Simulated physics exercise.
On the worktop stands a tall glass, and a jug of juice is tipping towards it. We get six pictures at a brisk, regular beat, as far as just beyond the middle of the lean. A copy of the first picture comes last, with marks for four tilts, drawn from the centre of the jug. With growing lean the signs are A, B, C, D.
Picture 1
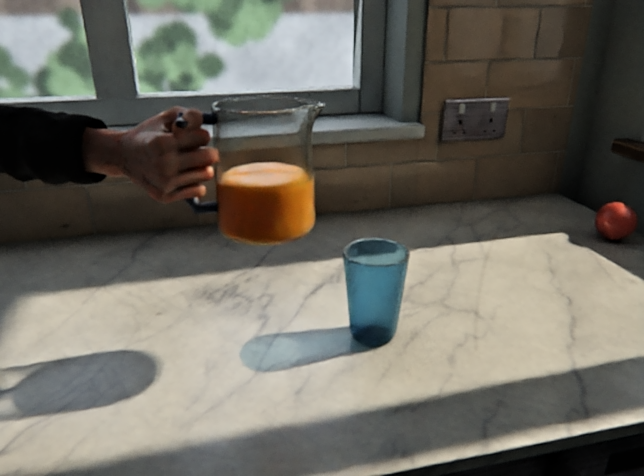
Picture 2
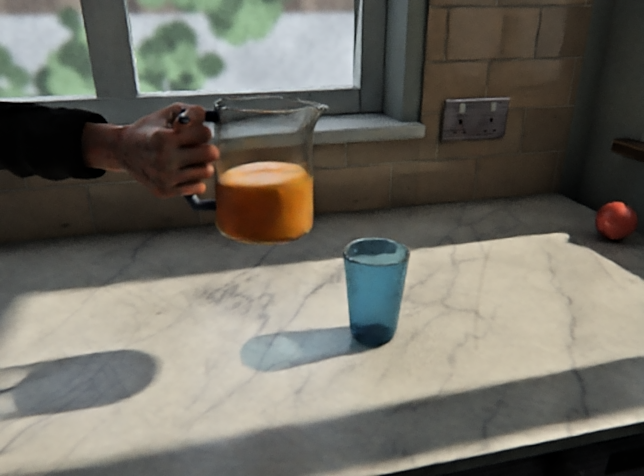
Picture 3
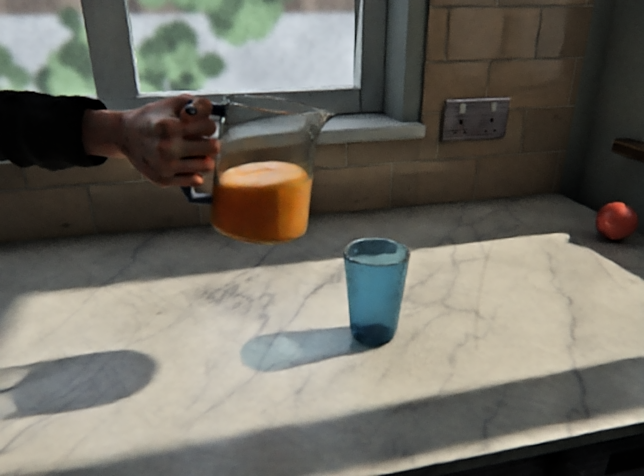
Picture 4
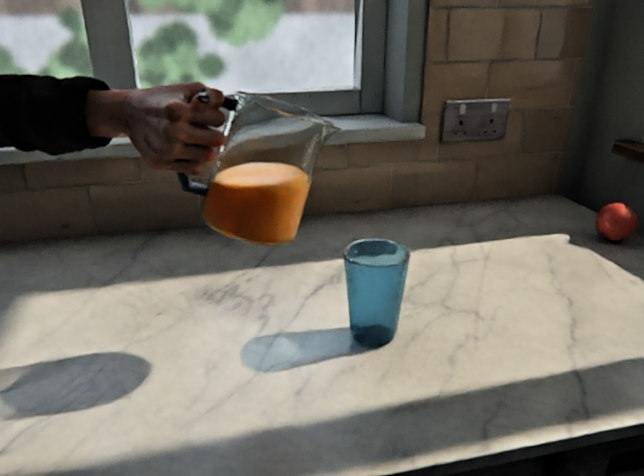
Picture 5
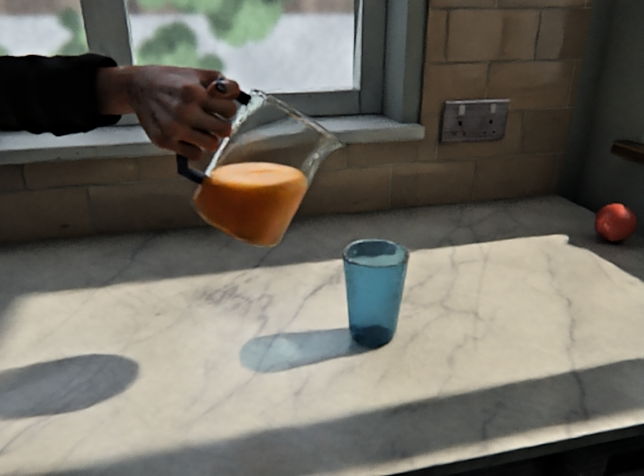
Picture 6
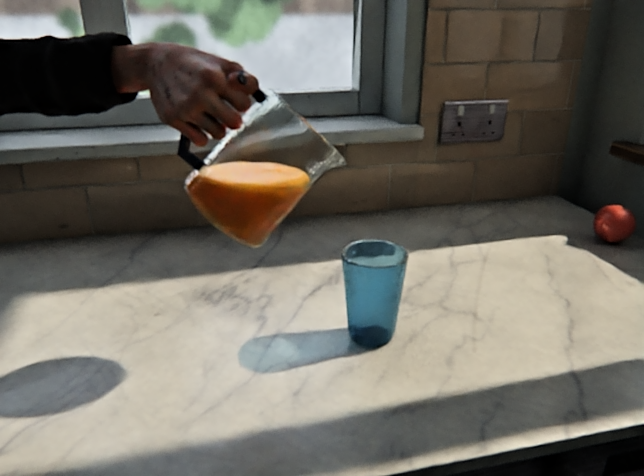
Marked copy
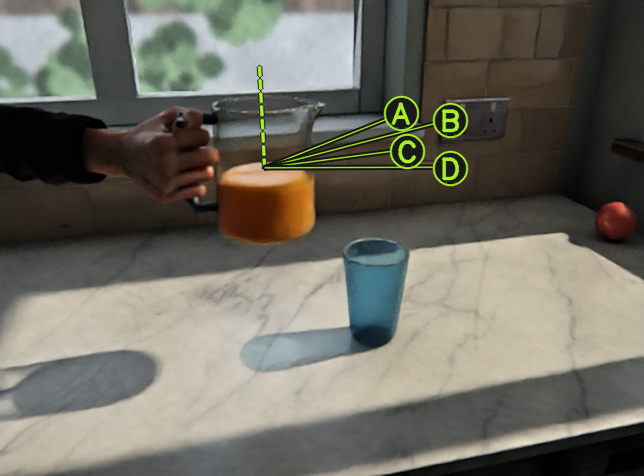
At first, a hand holds a clear jug of orange juice upright above a sunlit marble worktop, to the left of a blue glass. The hand then tilts the jug towards the glass, slowly and then more steeply, its lip lowering while the juice stays inside and the glass stands still.
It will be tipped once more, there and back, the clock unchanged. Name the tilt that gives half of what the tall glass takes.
The best mark is B.
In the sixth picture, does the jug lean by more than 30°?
Yes, it does.
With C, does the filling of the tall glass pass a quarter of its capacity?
Yes, it does.
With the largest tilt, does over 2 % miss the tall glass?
Yes, it does.
In lime, A at (385, 119); B at (434, 123); C at (390, 151); D at (433, 167).
With A, the tall glass ends with about 34 % of what it can hold.
With B, the tall glass ends with about 51 % of what it can hold; 4 % of the juice is spilt.
With C, the tall glass ends with about 73 % of what it can hold; 3 % of the juice is spilt.
With D, the tall glass ends with about 86 % of what it can hold; 8 % of the juice is spilt.
